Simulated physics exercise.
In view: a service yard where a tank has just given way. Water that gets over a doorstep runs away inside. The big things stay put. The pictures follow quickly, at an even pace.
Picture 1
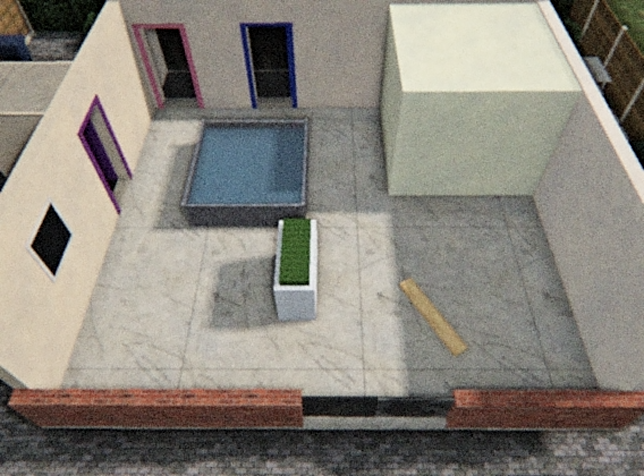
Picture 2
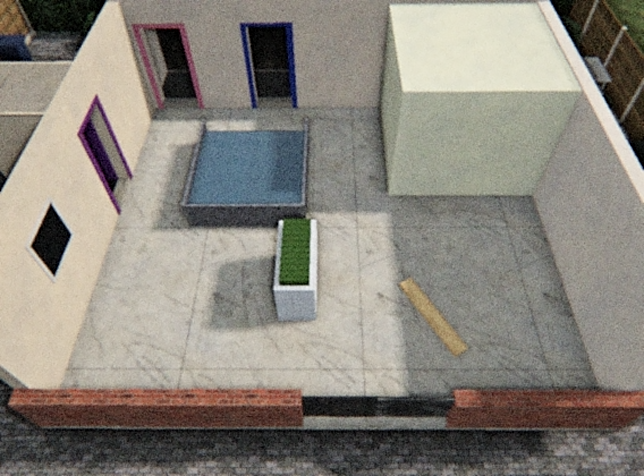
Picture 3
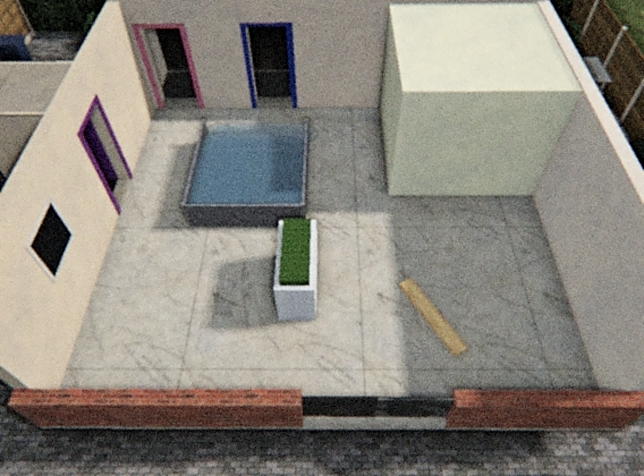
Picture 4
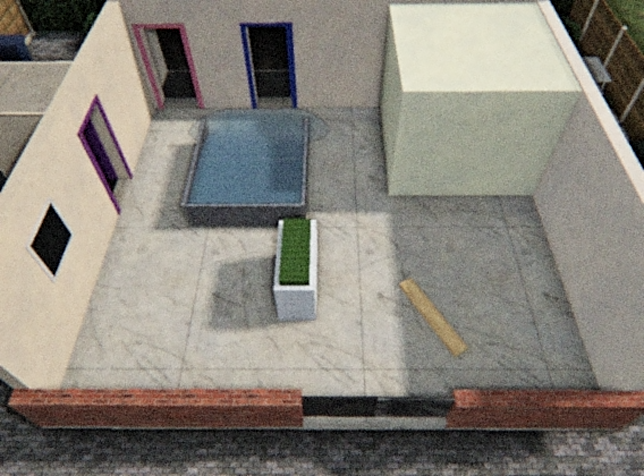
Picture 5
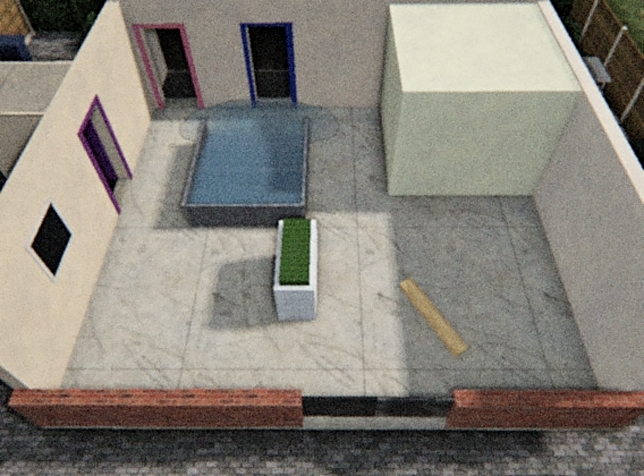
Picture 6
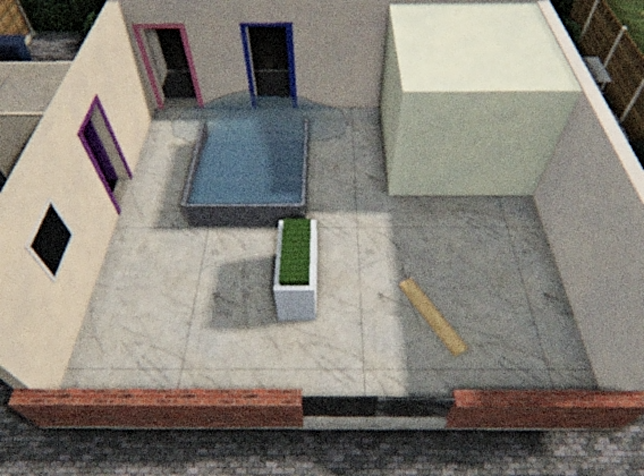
Walled service yard with an open tank of blue water, a thin sheet of water spreading out behind it near the doors.
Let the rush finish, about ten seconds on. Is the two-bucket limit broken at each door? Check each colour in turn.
Pink door: Limit broken, purple door: Limit kept, blue door: Limit broken.
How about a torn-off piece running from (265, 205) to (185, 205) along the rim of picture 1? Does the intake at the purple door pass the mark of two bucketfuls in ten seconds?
Purple: Falls short.
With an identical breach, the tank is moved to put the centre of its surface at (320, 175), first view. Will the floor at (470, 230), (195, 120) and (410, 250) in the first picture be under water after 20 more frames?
Spot by spot, in the order asked: Untouched, swamped, swamped.
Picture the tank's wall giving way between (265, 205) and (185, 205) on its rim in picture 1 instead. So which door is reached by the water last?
It's the blue-painted one.
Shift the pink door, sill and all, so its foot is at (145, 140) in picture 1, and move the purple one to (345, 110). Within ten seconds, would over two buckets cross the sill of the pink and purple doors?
Then: The pink one tops the mark, the purple one tops the mark.
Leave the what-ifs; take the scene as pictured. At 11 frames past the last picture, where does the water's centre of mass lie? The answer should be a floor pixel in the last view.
About (257, 148).
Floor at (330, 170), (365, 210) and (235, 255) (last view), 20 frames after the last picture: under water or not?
One after the other: Awash, wet, dry.
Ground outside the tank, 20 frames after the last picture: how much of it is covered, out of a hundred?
I'd put it at roughly 35 per cent.
A moment on, water covers 10 % of the floor; the pink door wet at the sill, nothing in, the purple door not reached, the blue door far over two buckets in.
Next, water covers 15 % of the floor; the pink door under two buckets in, the purple door not reached, the blue door far over two buckets in.
Then, water covers 35 % of the floor; the pink door over two buckets in, the purple door wet at the sill, nothing in, the blue door far over two buckets in.
Later, water covers 70 % of the floor; the pink door over two buckets in, the purple door wet at the sill, nothing in, the blue door far over two buckets in.
In the end, water covers 85 % of the floor; the pink door over two buckets in, the purple door wet at the sill, nothing in, the blue door far over two buckets in.
